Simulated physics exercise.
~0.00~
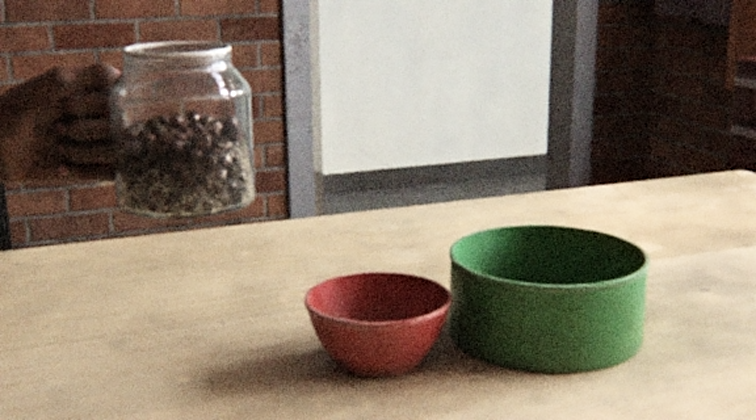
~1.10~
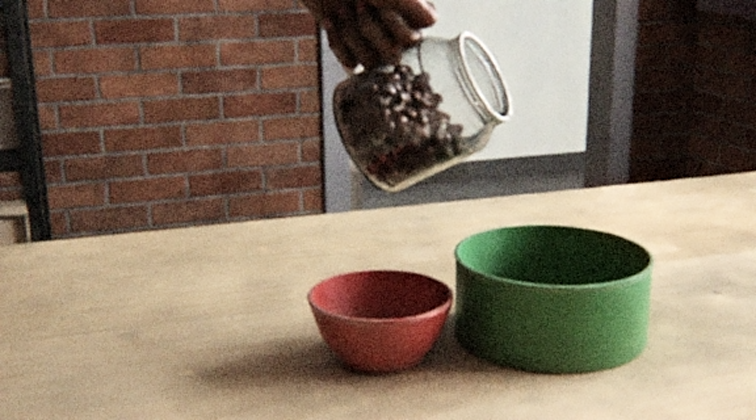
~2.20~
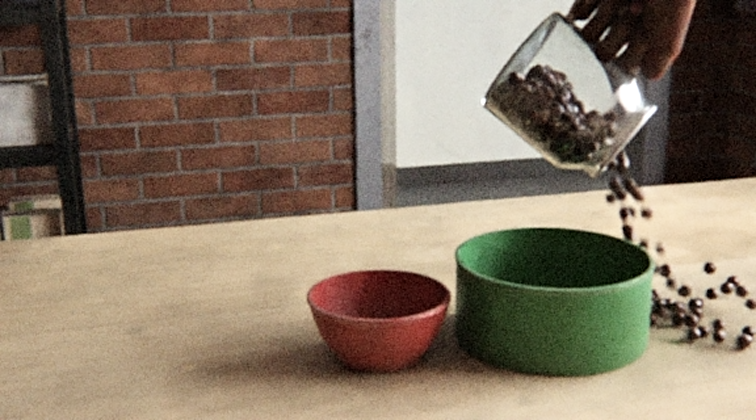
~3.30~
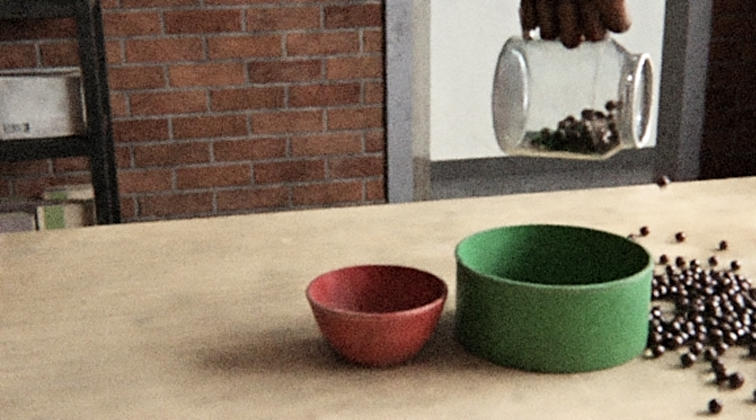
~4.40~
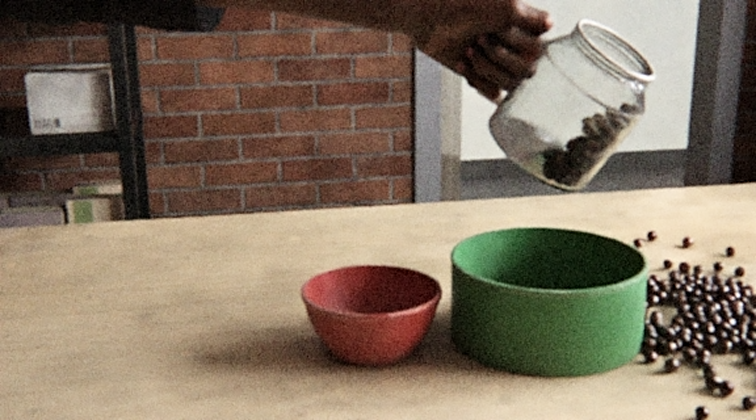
On a light wooden table in front of a brick wall, a red bowl stands beside a larger green pot while a hand holds a glass jar of dark chocolate balls at the left. The hand carries the jar to the right, tipping it onto its side above the bowls. Past the pot, the jar tilts mouth down and balls stream out, scattering on the table to the right. The hand then turns the jar back up, stopping the flow. It ends leaning above the pot with some balls still inside, while most lie spread across the table.
